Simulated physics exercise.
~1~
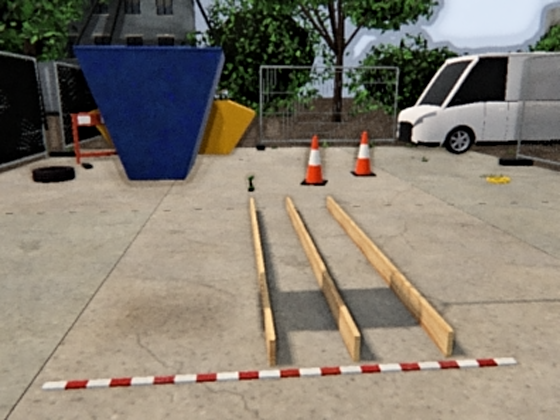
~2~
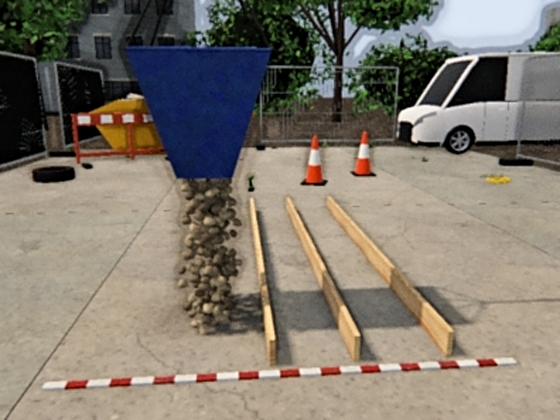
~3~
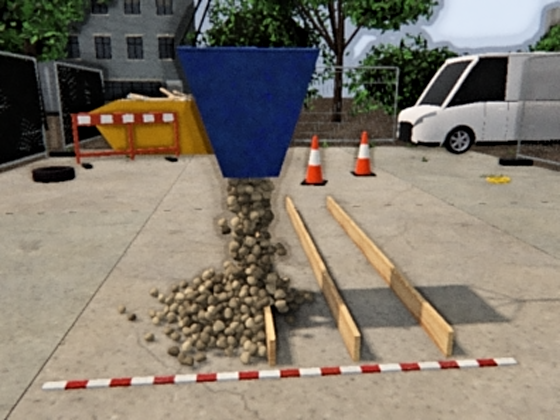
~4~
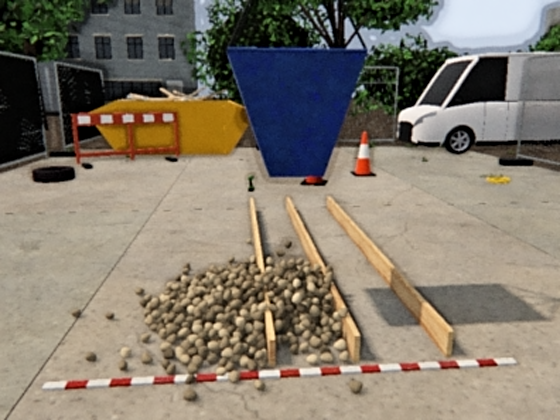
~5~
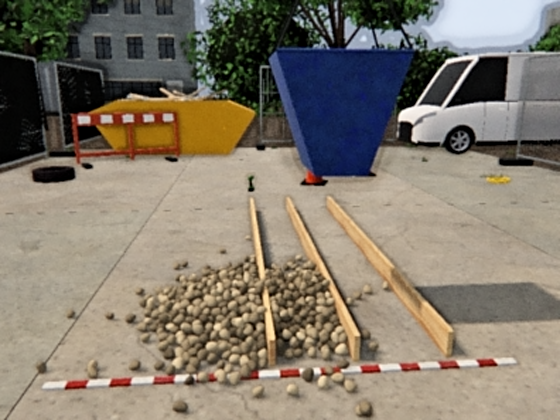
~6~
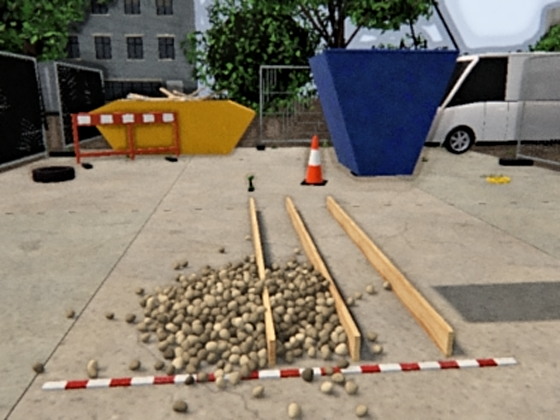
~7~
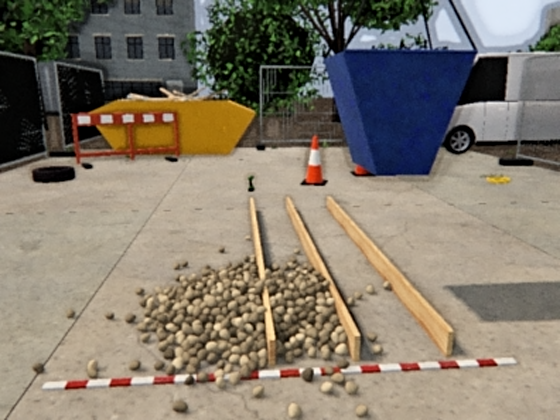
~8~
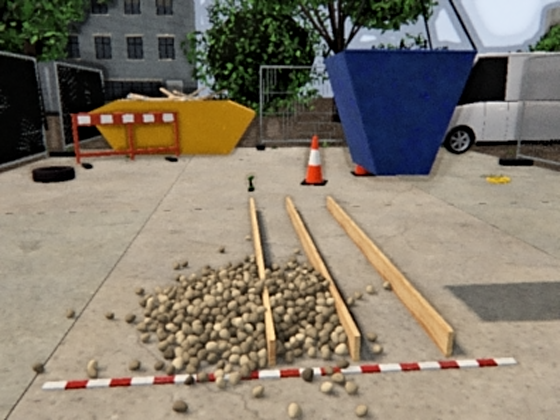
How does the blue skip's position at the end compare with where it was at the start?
At the start the blue skip was on the left, in front of the yellow container. By the end it was well over to the right, partly blocking the view of the white van.
